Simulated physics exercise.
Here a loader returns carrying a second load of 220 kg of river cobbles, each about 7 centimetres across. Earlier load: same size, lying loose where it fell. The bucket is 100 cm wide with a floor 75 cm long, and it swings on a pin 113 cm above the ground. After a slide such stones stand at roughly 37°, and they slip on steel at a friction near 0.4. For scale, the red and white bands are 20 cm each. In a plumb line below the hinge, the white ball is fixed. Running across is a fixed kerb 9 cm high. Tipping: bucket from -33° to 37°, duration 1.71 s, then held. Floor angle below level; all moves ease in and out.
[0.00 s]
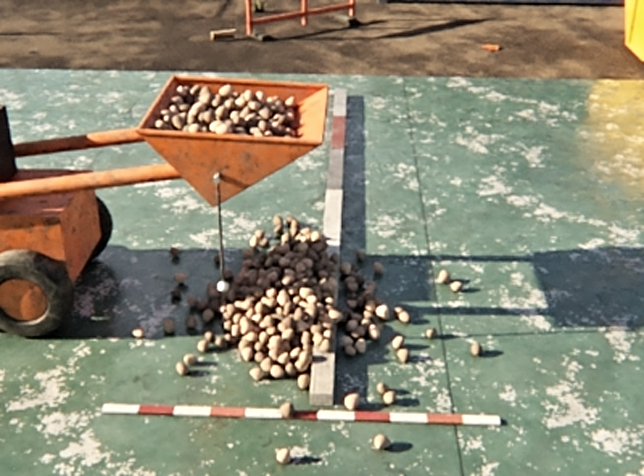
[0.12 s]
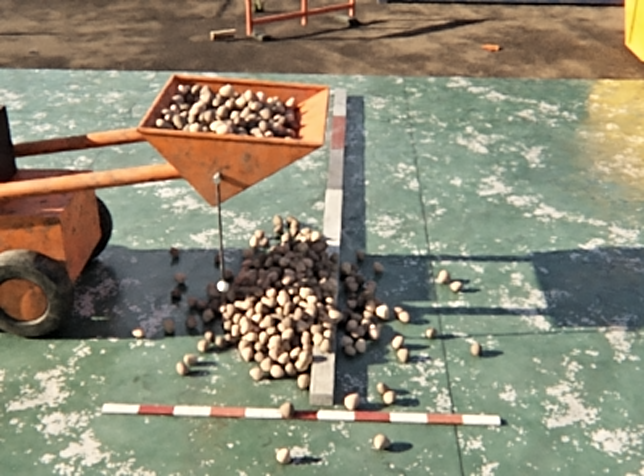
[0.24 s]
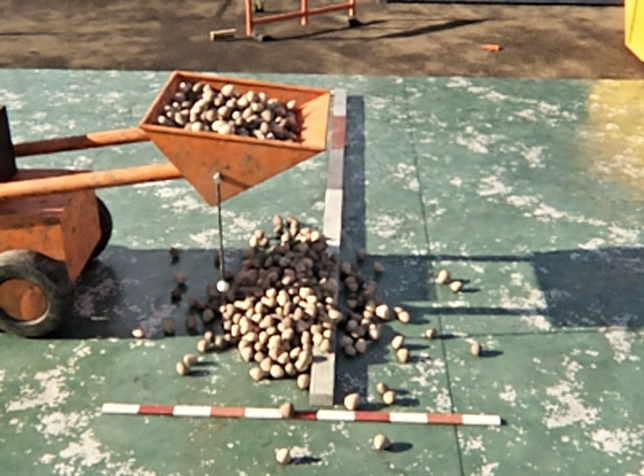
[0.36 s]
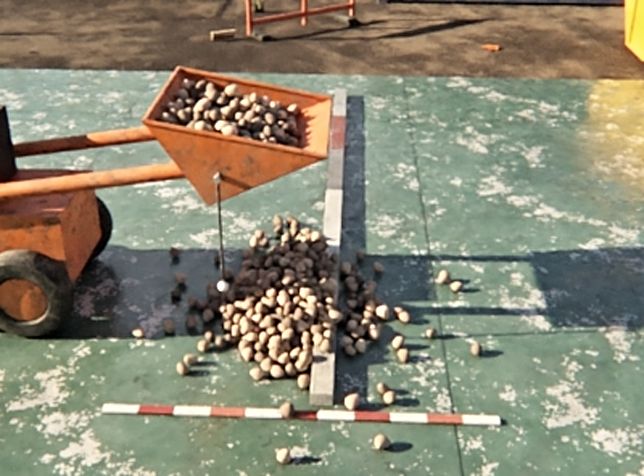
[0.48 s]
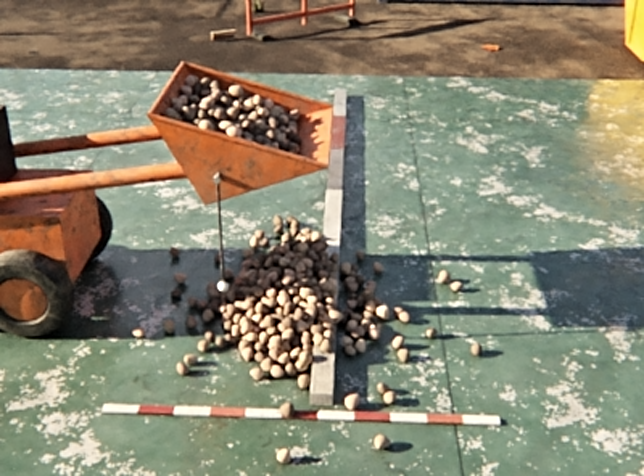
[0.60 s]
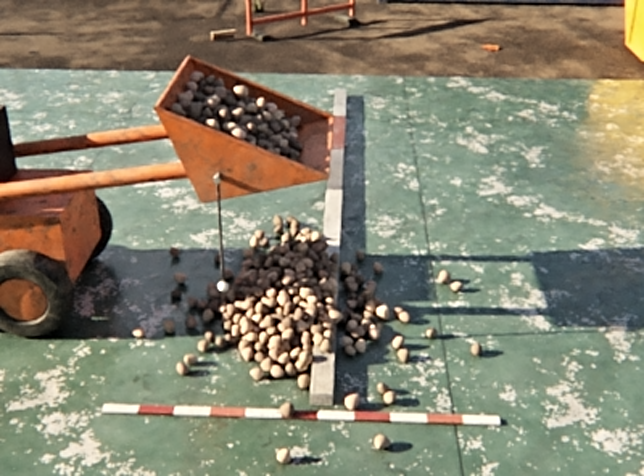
The orange bucket of stones on the loader's arms slowly tilted, its left side rising and its right lip dipping, while its stones shifted slightly and the pile on the green ground below stayed still.
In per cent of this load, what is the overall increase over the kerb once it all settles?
94 out of 100, about.
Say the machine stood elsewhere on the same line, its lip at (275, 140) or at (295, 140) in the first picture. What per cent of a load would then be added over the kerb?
Close to 55 per cent, followed by close to 75 per cent.
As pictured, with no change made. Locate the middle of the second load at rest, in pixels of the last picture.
Near (386, 294).
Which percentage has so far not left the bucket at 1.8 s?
Near 35 per cent of the load is held.
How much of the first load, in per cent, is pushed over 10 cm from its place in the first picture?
I'd say roughly 5 per cent of them.
After 1.3 s the floor is at 26°; in per cent of one load, 99 in the bucket, 90 on this side of the kerb, 11 over the kerb; the foremost stones are at (428, 320).
After 1.8 s the floor is at 37°; in per cent of one load, 33 in the bucket, 119 on this side of the kerb, 48 over the kerb; the foremost stones are at (438, 311).
After 2.2 s the floor is at 37°; in per cent of one load, 1 in the bucket, 109 on this side of the kerb, 91 over the kerb; the foremost stones are at (478, 302).
After 4.6 s the floor is at 37°; in per cent of one load, 0 in the bucket, 96 on this side of the kerb, 104 over the kerb; the foremost stones are at (535, 278). Net gain over the kerb, 94.
